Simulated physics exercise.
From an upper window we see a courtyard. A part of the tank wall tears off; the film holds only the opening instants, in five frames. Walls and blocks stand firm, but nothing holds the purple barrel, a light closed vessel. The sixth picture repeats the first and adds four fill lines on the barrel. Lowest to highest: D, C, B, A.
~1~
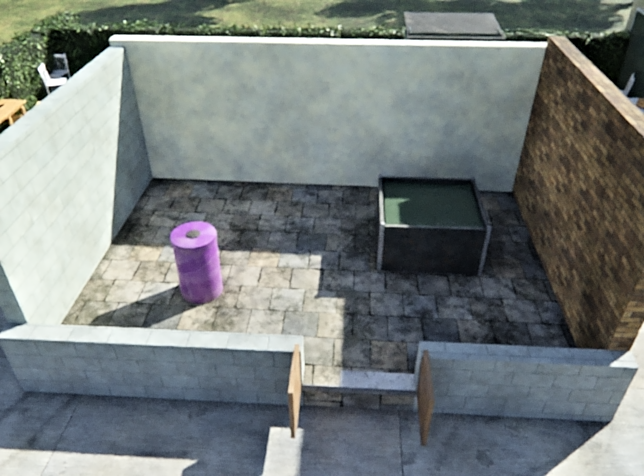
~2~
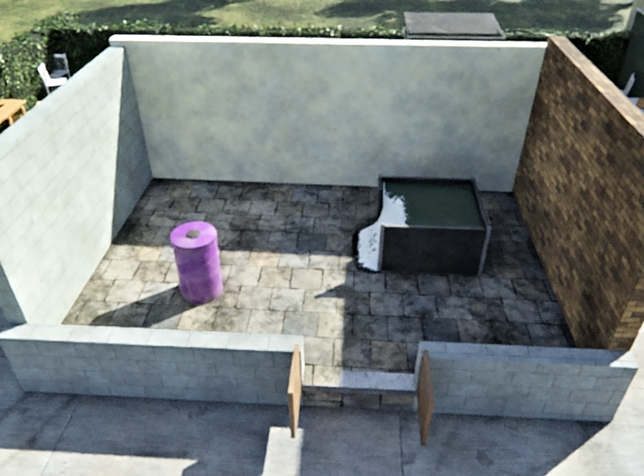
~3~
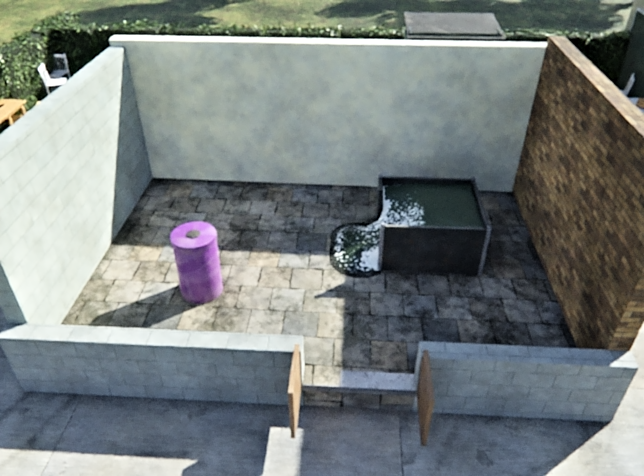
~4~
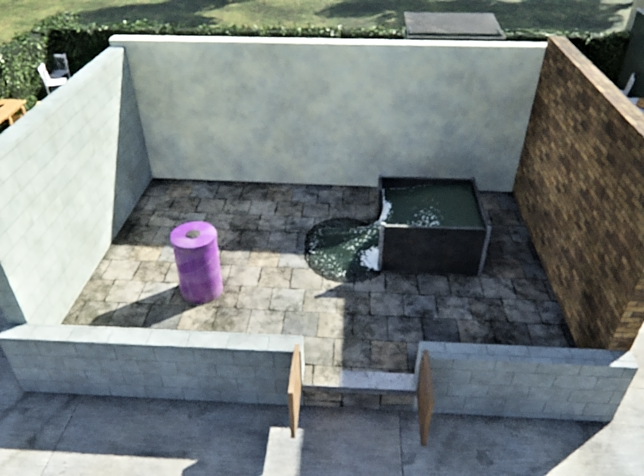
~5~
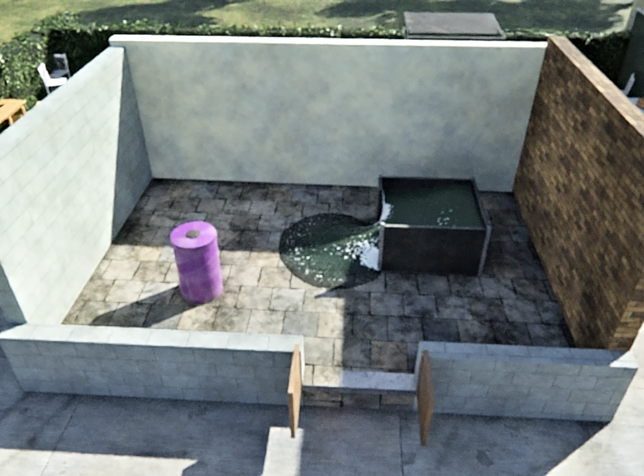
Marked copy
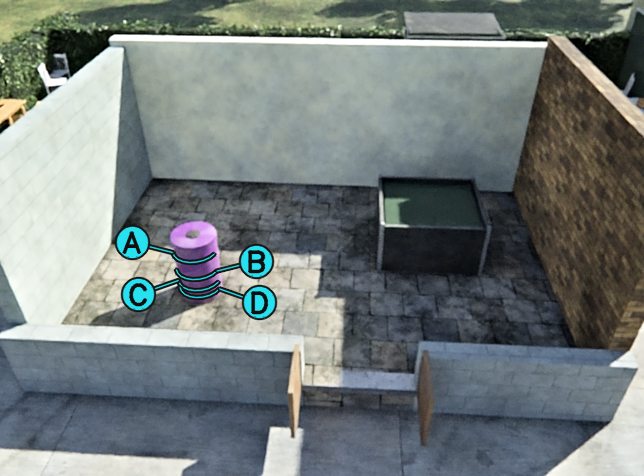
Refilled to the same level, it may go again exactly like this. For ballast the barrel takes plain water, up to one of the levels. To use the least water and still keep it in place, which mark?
Use level C.
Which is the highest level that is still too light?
D it is.
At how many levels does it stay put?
Three of the four.
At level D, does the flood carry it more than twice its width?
No, less.
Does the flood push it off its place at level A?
No.
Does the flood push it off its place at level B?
No, not at all.
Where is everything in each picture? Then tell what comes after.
The first picture shows lid of the purple barrel at (193, 234); tank full, its middle at (430, 206); open gate at (361, 342).
In the second picture, 1 % of the ground wet, in view closest to the barrel at (363, 260).
In the third picture, 3 % of the ground wet, in view closest to the barrel at (340, 266).
In the fourth picture, 6 % of the ground wet, in view closest to the barrel at (314, 262).
The fifth picture shows lid of the purple barrel at (193, 234); 8 % of the ground wet, in view closest to the barrel at (292, 264).
On the marked copy, A at (189, 262); B at (192, 279); C at (194, 290); D at (196, 297); from the bottom up D, C, B, A.
If A is chosen, it does not move.
If B is chosen, it does not move.
If C is chosen, it does not move.
If D is chosen, it is pushed about its own width away.
